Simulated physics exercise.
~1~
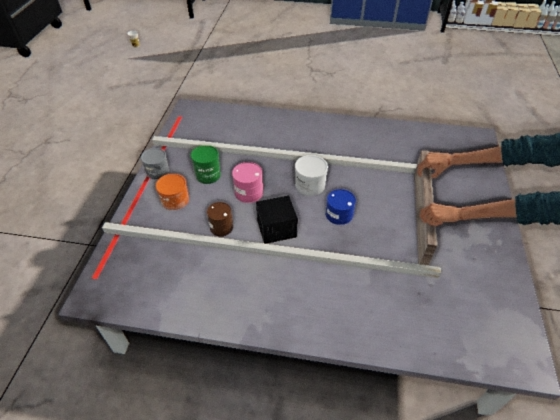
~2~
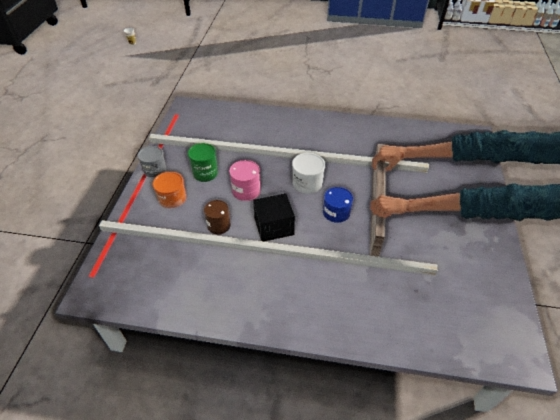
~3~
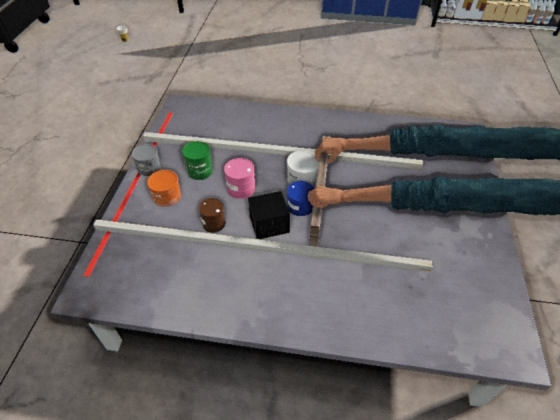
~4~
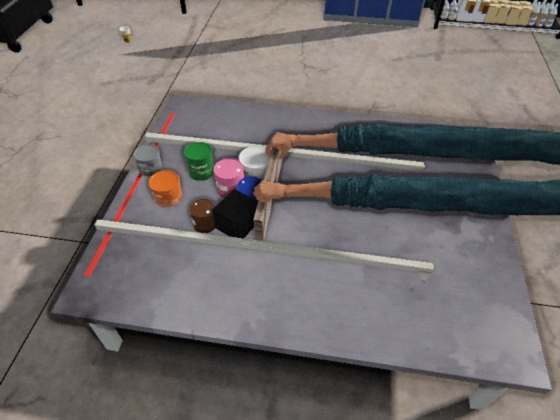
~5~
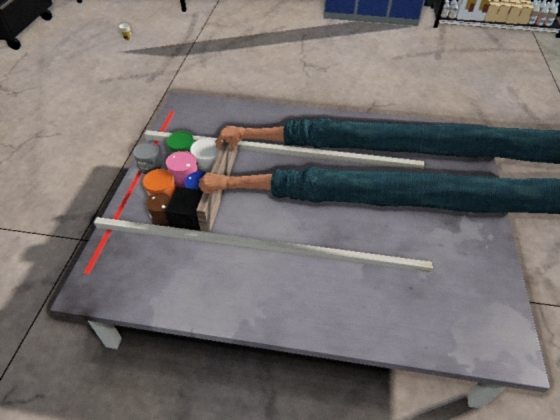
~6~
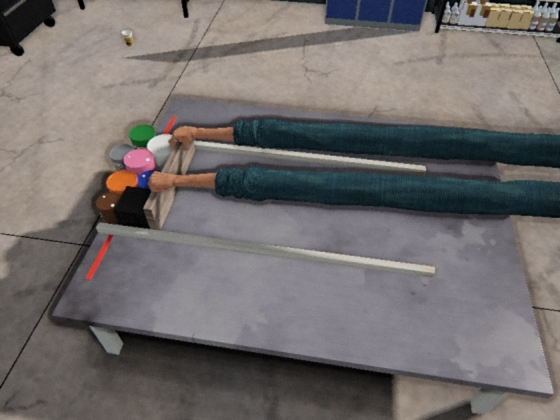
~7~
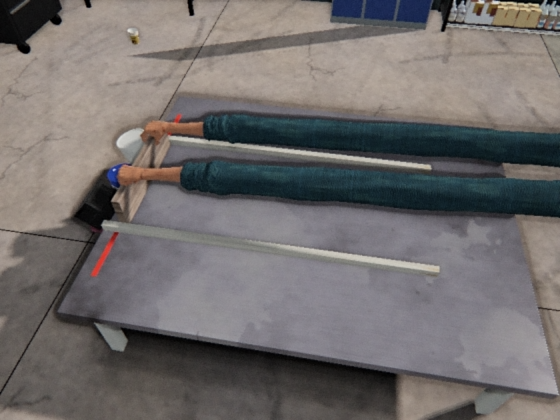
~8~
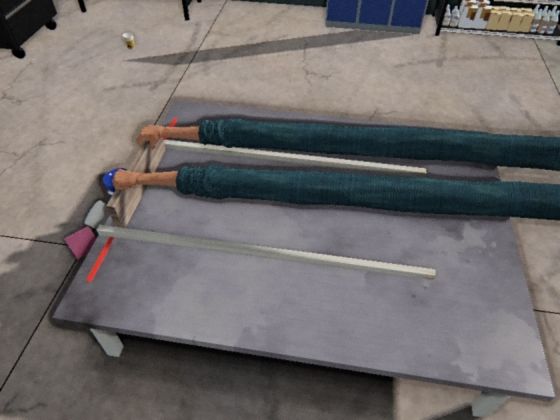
We see two hands push a wooden plank leftward along a grey table, gathering colourful paint pails and a black cube and sweeping them towards the red tape, until most go over the left edge while a blue pail stays by the plank.
